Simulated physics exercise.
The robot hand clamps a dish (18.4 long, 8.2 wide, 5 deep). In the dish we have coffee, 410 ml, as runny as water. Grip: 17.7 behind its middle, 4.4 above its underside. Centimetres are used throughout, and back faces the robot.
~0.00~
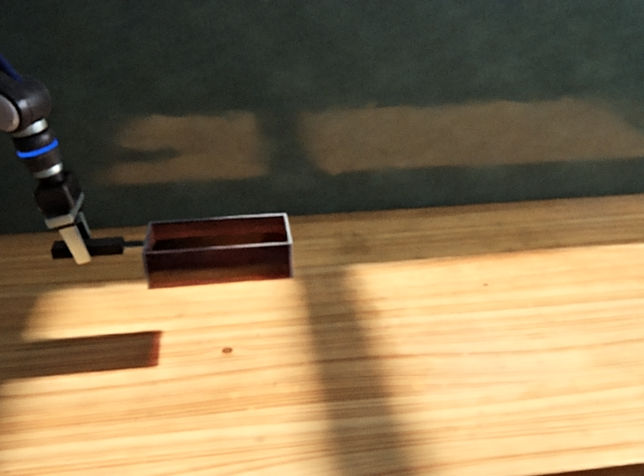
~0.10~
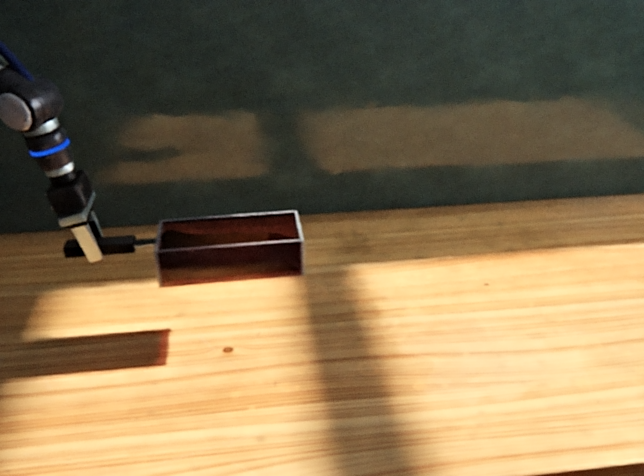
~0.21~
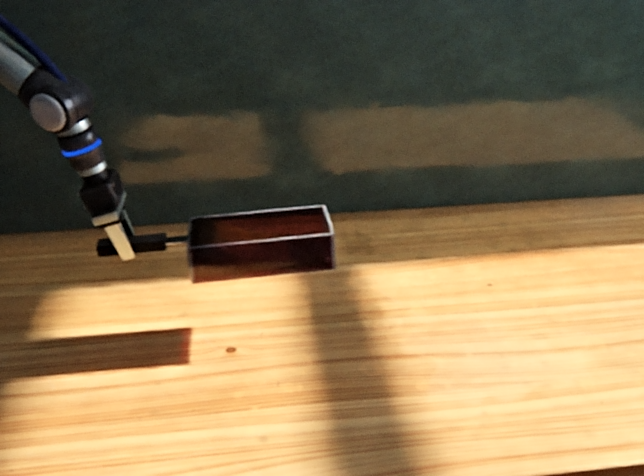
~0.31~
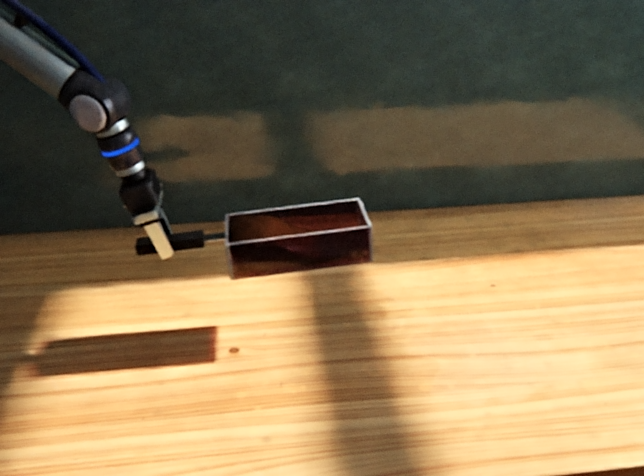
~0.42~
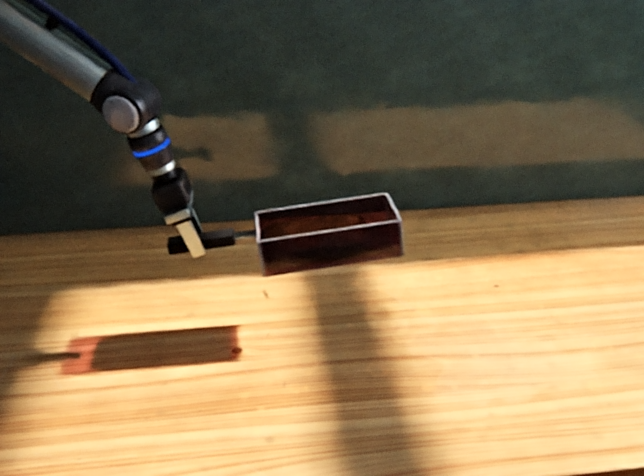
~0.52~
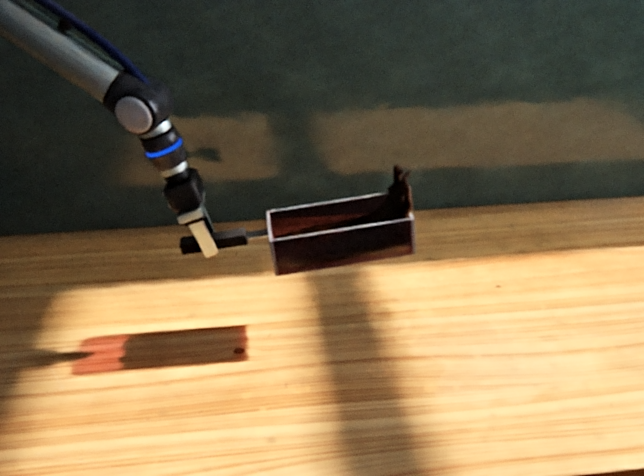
Robot arm sliding a clear rectangular dish of dark coffee rightward above a wooden table, the liquid surging up at the right end.
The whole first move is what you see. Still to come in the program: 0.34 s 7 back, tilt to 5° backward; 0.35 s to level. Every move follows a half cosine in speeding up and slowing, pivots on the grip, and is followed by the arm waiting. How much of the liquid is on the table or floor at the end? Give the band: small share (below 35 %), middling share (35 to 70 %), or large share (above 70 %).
Small share.
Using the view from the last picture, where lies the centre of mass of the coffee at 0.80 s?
I'd put it somewhere near (313, 247).
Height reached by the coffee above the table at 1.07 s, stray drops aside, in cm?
Leaving out stray drops, the liquid gets up to around 25 cm.
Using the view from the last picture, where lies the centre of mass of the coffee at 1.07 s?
My best guess is about (249, 248).
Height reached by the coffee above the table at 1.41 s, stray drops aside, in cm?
About 18 cm.
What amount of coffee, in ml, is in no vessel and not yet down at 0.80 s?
Estimate: Some 40 ml.
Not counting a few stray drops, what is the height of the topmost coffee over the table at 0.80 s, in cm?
Up to some 18 cm.
By 0.80 s, tilted 5° backward, liquid up to 20 above the table; 365 ml in the dish, 5 ml on the table or floor, 40 ml in the air or running down outside.
By 1.07 s, tilted 2° backward, liquid up to 30 above the table; 305 ml in the dish, 45 ml on the table or floor, 60 ml in the air or running down outside.
By 1.41 s, level, liquid up to 20 above the table; 300 ml in the dish, 105 ml on the table or floor, 5 ml in the air or running down outside.
By 2.21 s, level, liquid up to 18 above the table; 300 ml in the dish, 110 ml on the table or floor.
Final state, 300 ml in the dish, 110 ml on the table or floor. That is 27 % on the table or floor.
